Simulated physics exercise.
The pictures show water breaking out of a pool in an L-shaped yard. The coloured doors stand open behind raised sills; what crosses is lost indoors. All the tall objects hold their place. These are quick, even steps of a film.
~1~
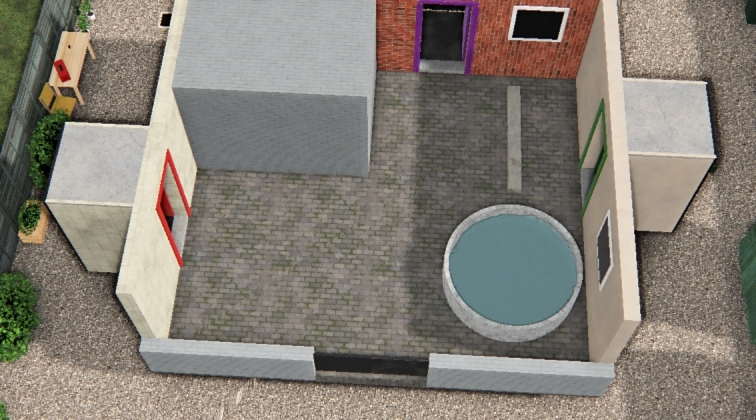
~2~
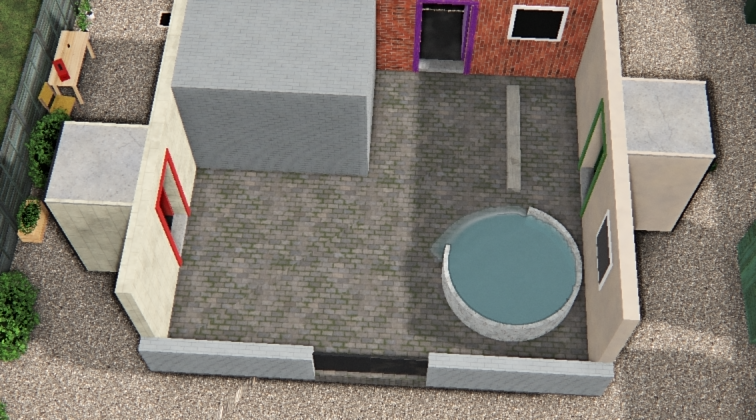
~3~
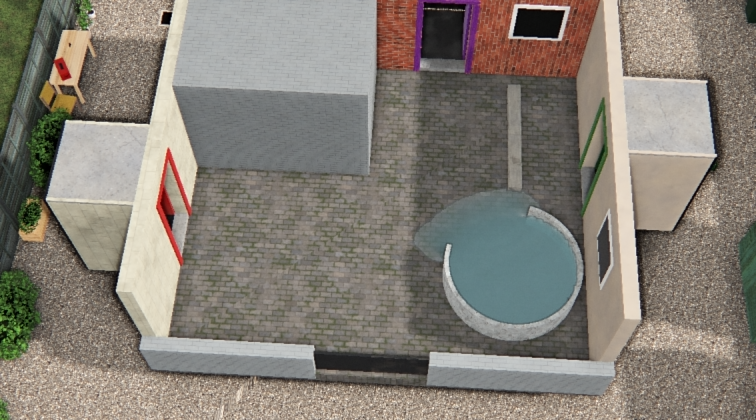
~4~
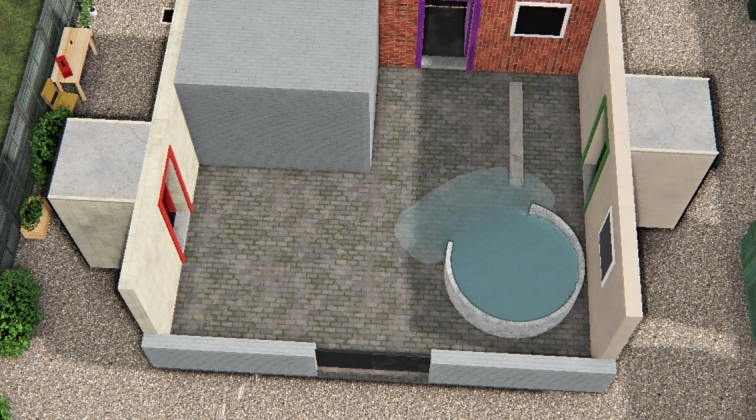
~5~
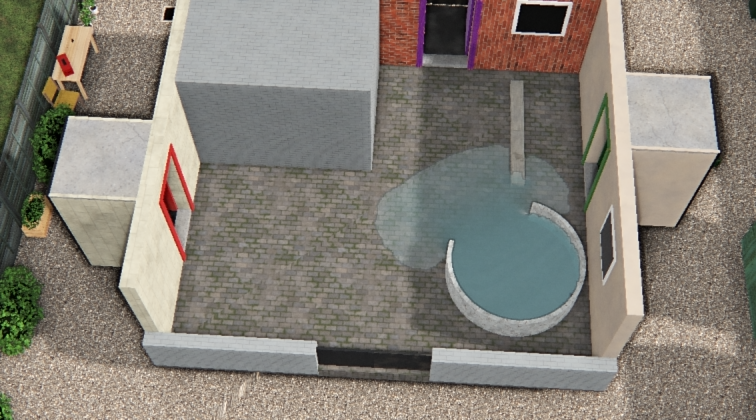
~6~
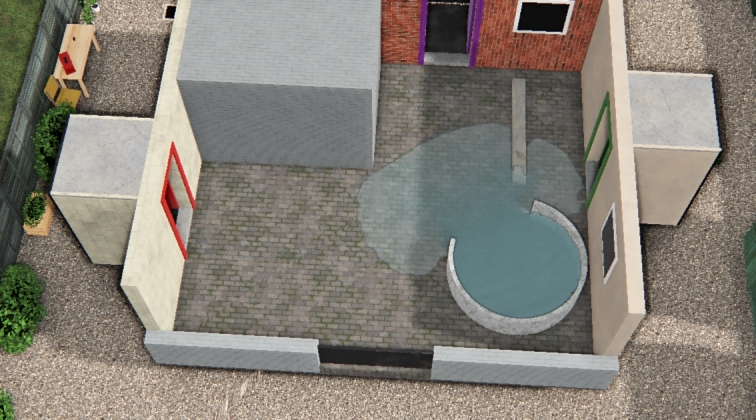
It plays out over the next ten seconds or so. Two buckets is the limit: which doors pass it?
One by one: The purple door lets in a lot; the green door admits no more than that; the red door admits no more than that.
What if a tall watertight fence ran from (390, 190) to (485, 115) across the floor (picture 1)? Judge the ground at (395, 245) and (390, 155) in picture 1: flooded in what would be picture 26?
One after the other: Covered, clear.
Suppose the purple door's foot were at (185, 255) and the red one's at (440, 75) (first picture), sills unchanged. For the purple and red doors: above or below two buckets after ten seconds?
My reading: Purple takes less, red takes more.
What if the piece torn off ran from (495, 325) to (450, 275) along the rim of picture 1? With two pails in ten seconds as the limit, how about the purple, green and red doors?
Then: Purple door takes less; green door holds; red door lets more in.
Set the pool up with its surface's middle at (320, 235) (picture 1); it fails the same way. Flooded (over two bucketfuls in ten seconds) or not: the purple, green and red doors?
My reading: The purple door lets less in, the green door is under, the red door goes over.
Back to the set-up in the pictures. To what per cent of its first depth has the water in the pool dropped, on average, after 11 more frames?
About 44 per cent.
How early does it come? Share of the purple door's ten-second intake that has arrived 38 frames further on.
About 95 per cent.
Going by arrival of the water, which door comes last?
I say the one in red.
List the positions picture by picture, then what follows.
In the first frame, still water in the pool at (513, 267).
In the second frame, water pours out on the pool's far side and has run to a hidden place.
In the third frame, water pours out on the pool's far side and has run to (532, 202).
In the fourth frame, the front is at (399, 230), out from the gap on the pool's far side.
In the fifth frame, the front is at (381, 221), out from the gap on the pool's far side.
In the sixth frame, the front is at (365, 193), out from the gap on the pool's far side.
A moment on, water covers 40 % of the floor; the purple door wet at the sill, nothing in, the green door wet at the sill, nothing in, the red door not reached.
Next, water covers 45 % of the floor; the purple door under two buckets in, the green door wet at the sill, nothing in, the red door not reached.
Then, water covers 50 % of the floor; the purple door far over two buckets in, the green door wet at the sill, nothing in, the red door wet at the sill, nothing in.
Later, water covers 70 % of the floor; the purple door far over two buckets in, the green door wet at the sill, nothing in, the red door wet at the sill, nothing in.
In the end, water covers 90 % of the floor; the purple door far over two buckets in, the green door wet at the sill, nothing in, the red door wet at the sill, nothing in.
